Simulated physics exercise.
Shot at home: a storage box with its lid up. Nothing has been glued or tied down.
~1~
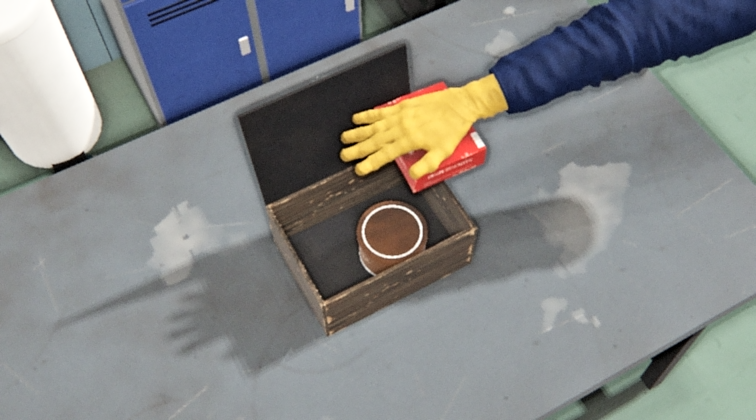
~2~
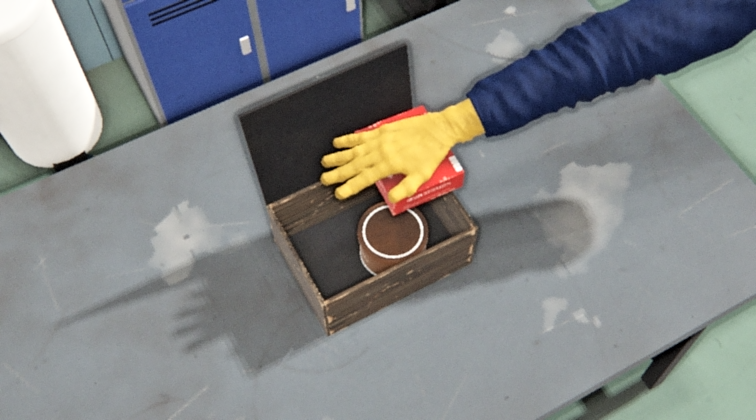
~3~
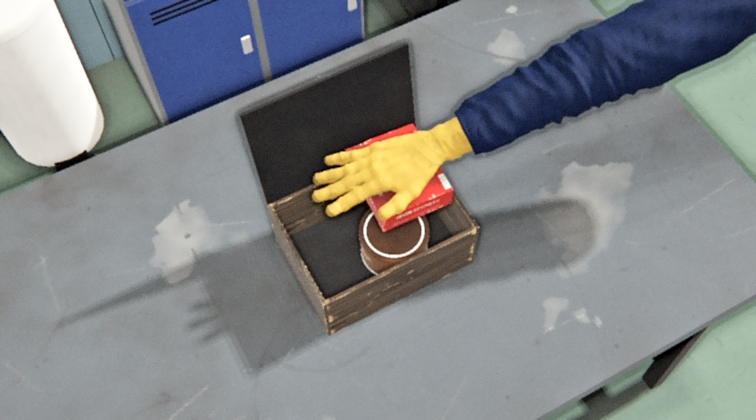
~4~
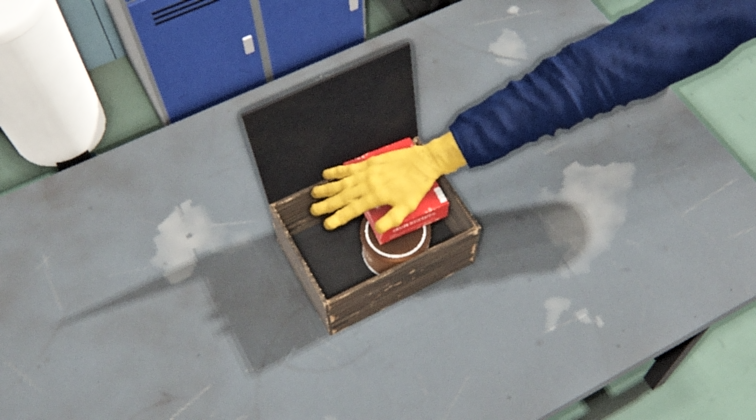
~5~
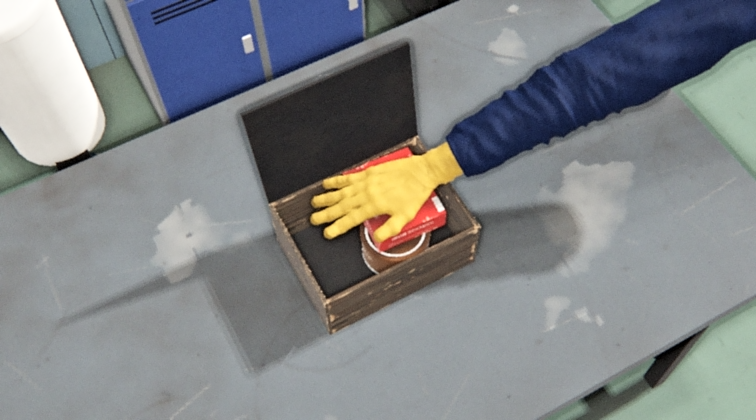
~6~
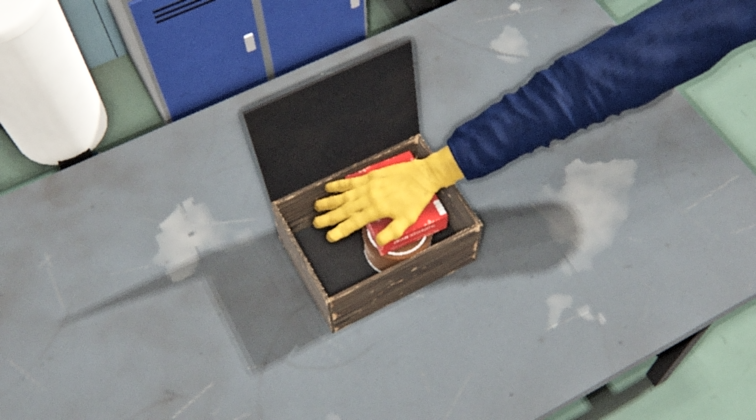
A yellow-gloved hand in a dark blue sleeve moves a red box downward over an open wooden storage box holding a round brown tub. The hand and red box lower past the rim, gradually covering part of the tub, then the red box sits inside under the spread fingers.
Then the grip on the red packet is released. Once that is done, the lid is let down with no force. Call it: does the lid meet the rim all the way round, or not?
It meets the rim all the way round.
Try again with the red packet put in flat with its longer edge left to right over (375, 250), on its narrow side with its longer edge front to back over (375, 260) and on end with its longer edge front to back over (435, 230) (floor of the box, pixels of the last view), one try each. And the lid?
With the first placement it closes properly, with the second it doesn't close, and with the third it doesn't close.
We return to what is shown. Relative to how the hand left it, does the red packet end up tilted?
In the end, it keeps its orientation.
Then, 1.30 s past the last view, lid 79° above the rim.
Then, 1.70 s past the last view, lid 48° above the rim.
Then, 2.00 s past the last view, lid 14° above the rim.
Finally, lid shut; both still in place. Final places as the last picture's camera would see them, red packet near (396, 203).
